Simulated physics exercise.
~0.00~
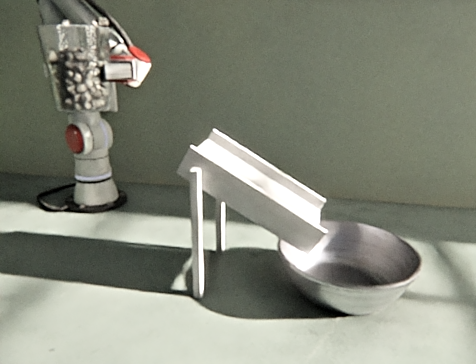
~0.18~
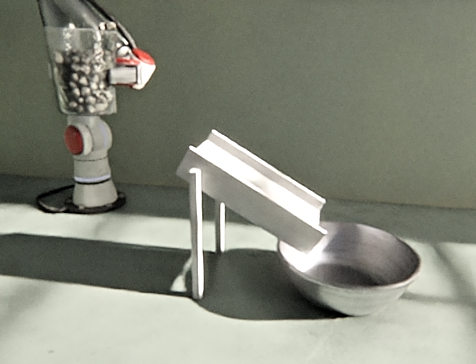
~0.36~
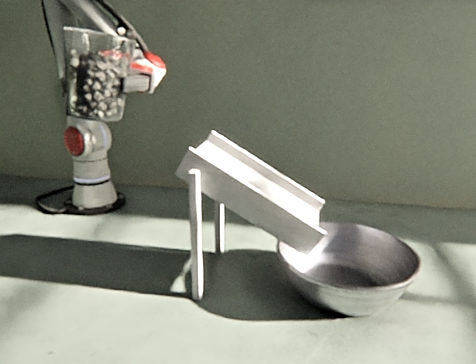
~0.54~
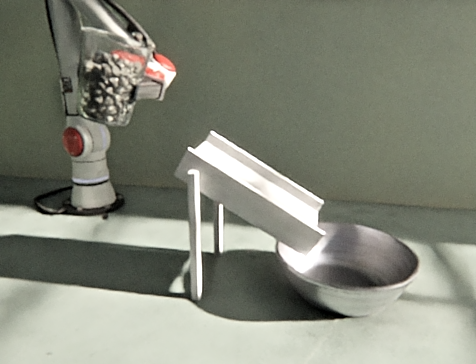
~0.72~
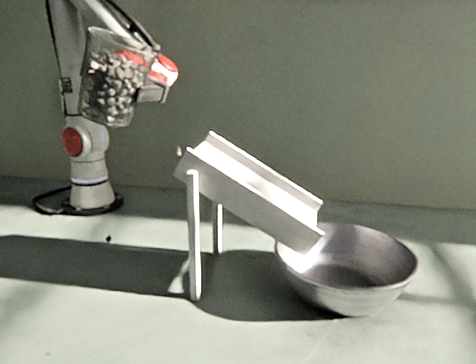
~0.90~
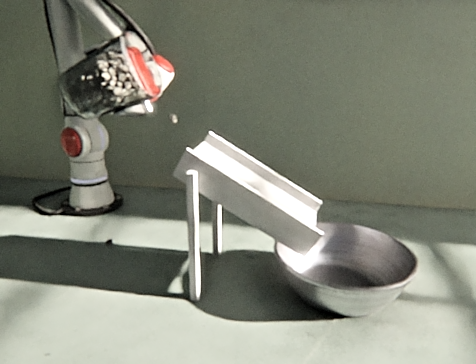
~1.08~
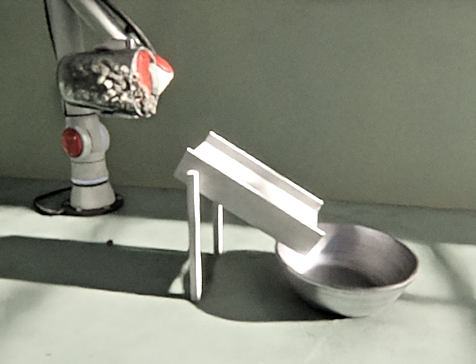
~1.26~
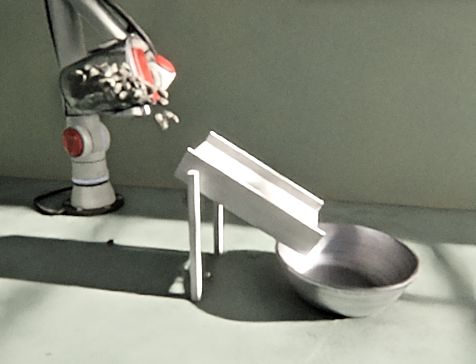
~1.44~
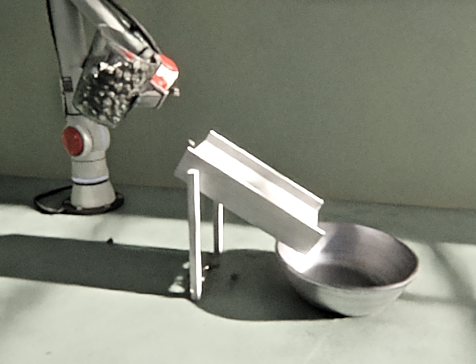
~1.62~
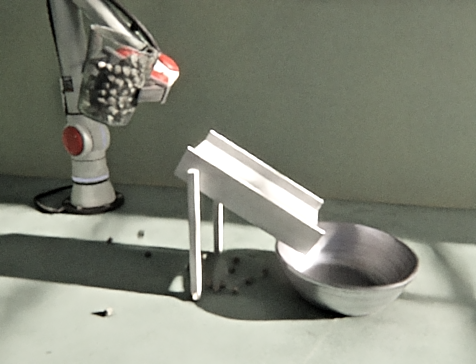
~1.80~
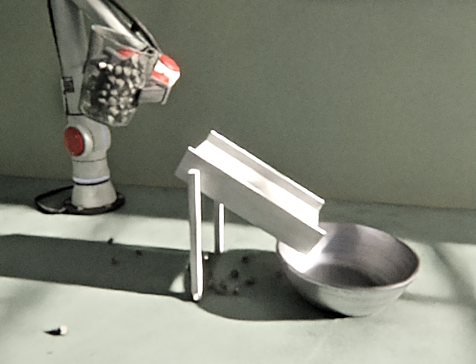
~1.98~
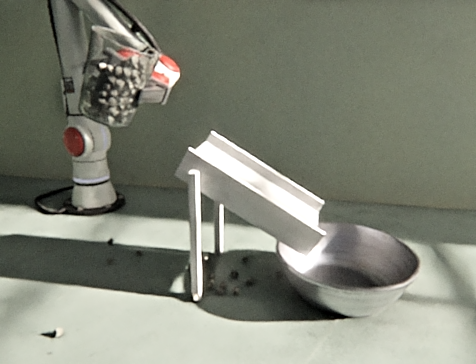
A robot arm tips a clear cup, spilling some pebbles onto the table, then tilts it back.
